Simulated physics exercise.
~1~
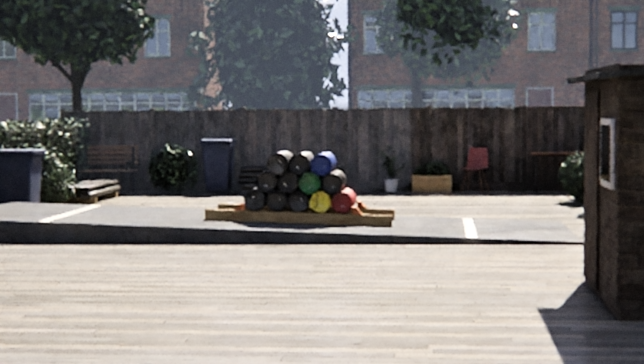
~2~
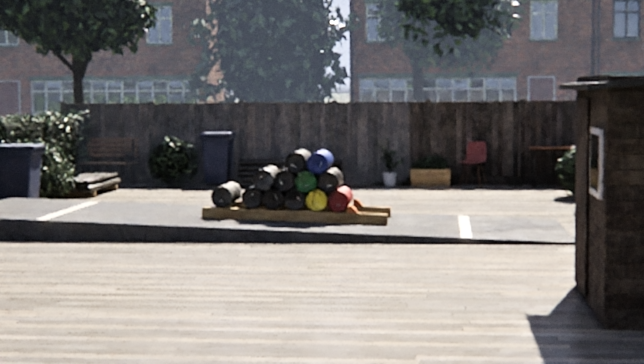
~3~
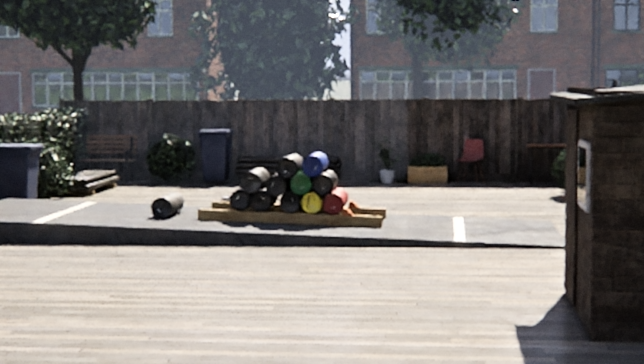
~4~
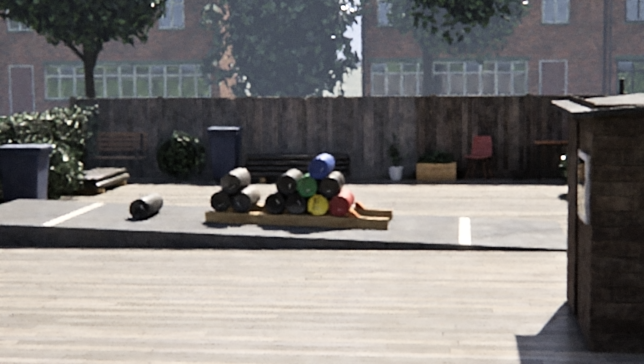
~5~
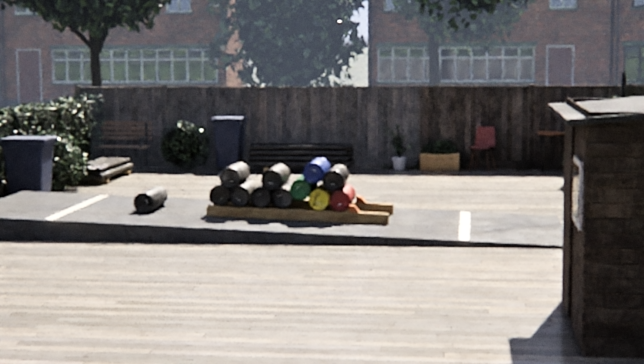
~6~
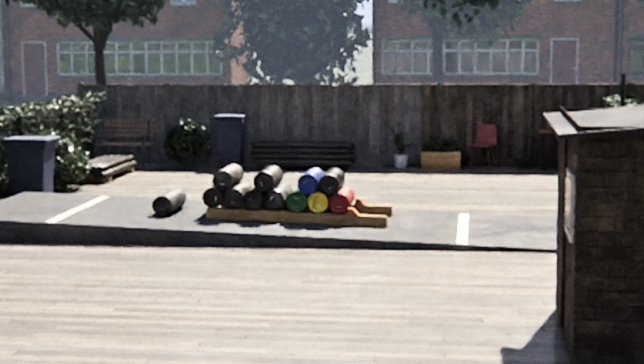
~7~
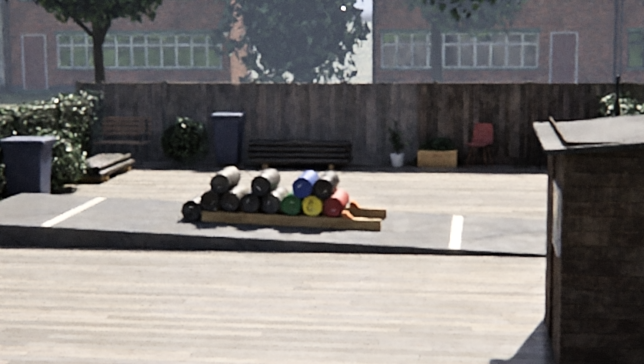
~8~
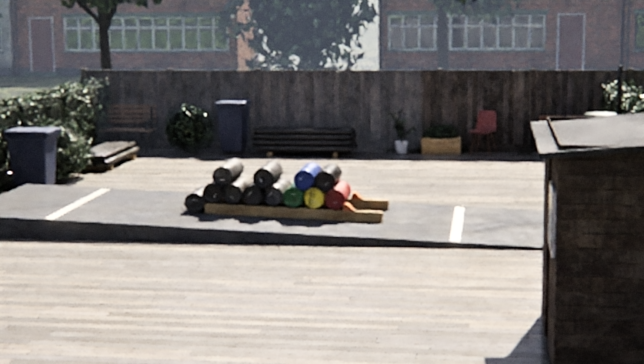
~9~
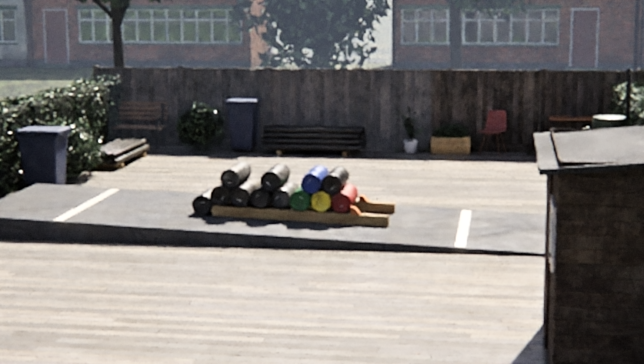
Sunlit yard with stacked cylinders slumping on wooden bearers, one dark cylinder rolling off left, then back to rest against them.
